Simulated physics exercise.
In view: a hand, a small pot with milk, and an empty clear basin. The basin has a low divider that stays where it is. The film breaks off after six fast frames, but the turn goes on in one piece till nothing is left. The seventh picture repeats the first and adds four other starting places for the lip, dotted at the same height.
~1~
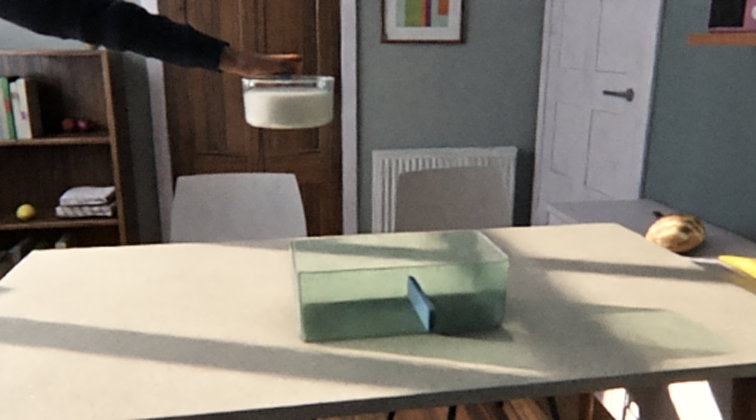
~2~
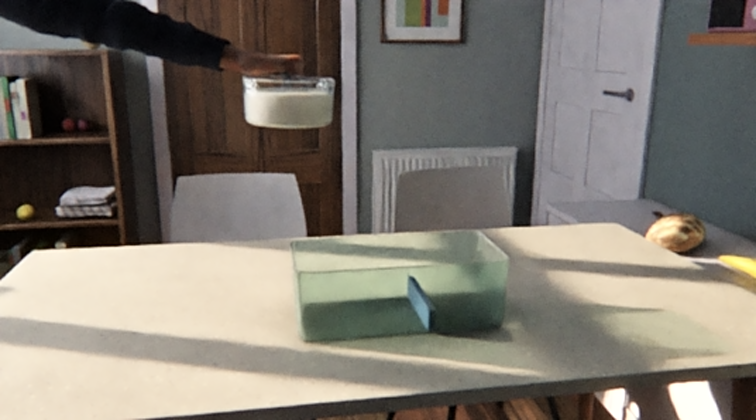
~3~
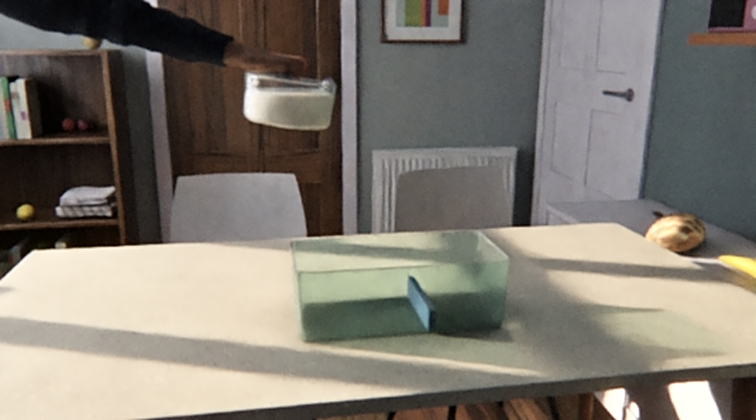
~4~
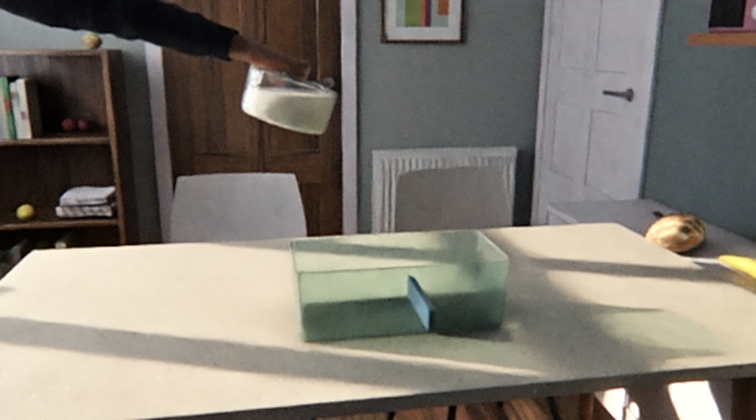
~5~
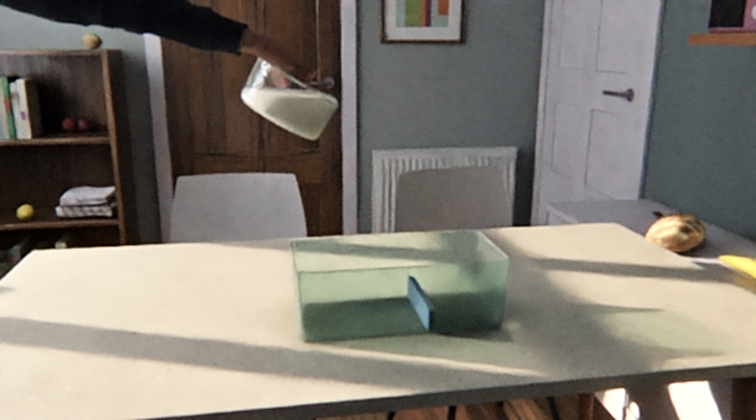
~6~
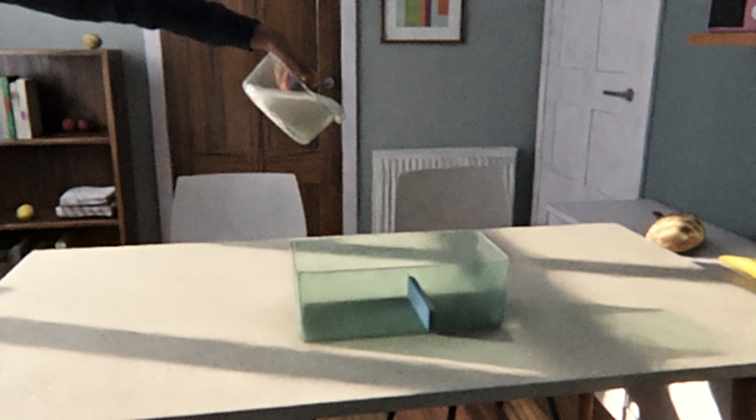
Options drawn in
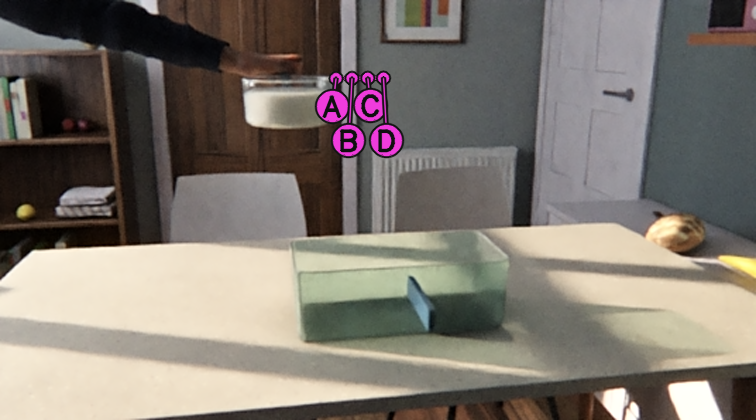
An arm holding a small clear pot of milk above a glass basin, gradually tilting it rightward until milk reaches over the lip.
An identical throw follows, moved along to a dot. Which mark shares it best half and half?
The answer is place D.
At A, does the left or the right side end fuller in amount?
The left side.
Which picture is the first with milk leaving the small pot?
Picture 5.
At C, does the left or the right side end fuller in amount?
The left side.
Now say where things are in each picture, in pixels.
Upright, lip at (332, 78); basin from (298, 341) to (502, 325); top of the wall at (420, 291); nothing has left yet.
Tipped about 2°, lip at (332, 80); nothing has left yet.
Tipped about 8°, lip at (334, 85); nothing has left yet.
Tipped about 18°, lip at (336, 92); nothing has left yet.
Tipped about 31°, lip at (337, 103); milk is over the lip, down to (337, 103).
Tipped about 45°, lip at (334, 115); milk is over the lip, down to (338, 120).
On the marked copy, A at (336, 78); B at (351, 78); C at (367, 78); D at (383, 78).
With A, about 80 % ends left of the wall and 15 % right of it; 6 % is lost outside.
With B, about 86 % ends left of the wall and 8 % right of it; 6 % is lost outside.
With C, about 69 % ends left of the wall and 24 % right of it; 7 % is lost outside.
With D, about 50 % ends left of the wall and 47 % right of it; 3 % is lost outside.
